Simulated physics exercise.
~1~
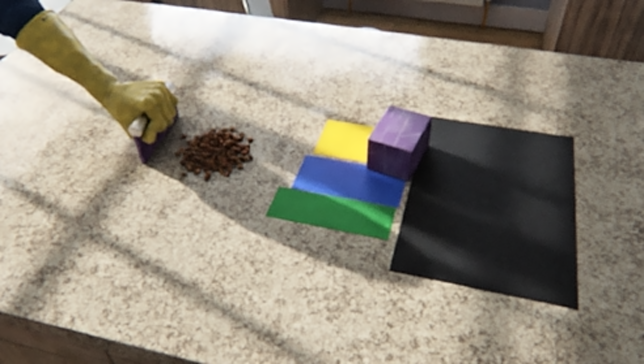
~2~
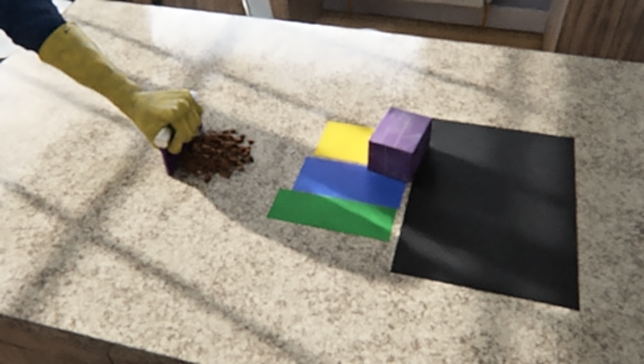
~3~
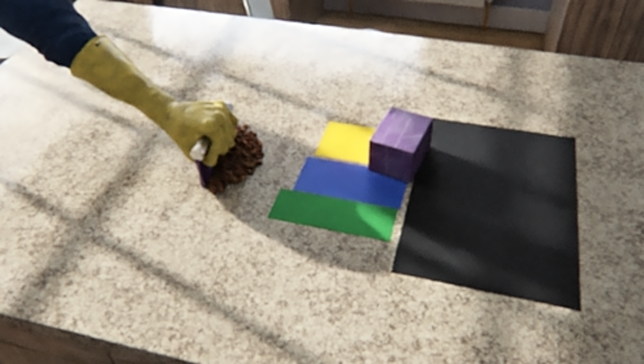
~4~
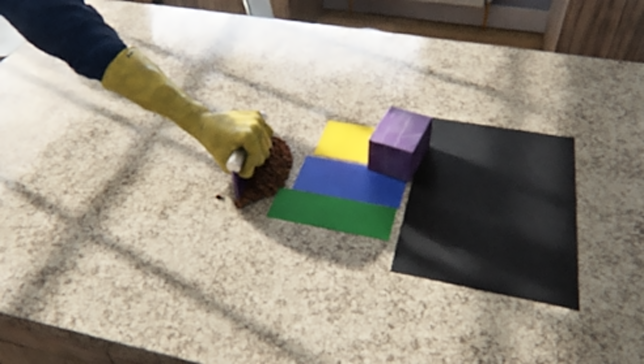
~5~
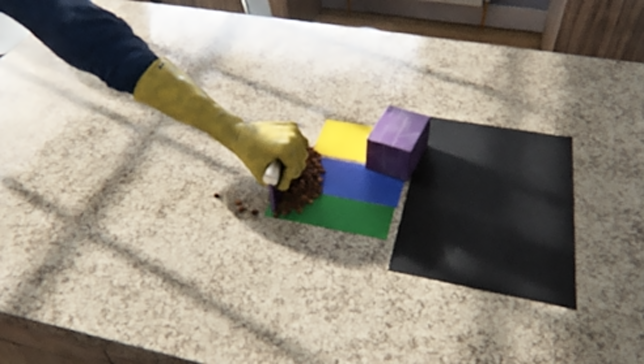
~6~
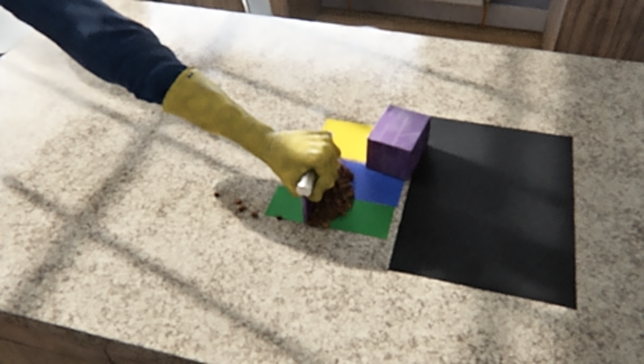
A gloved hand pushes a pile of brown bits rightward onto green and blue mats.
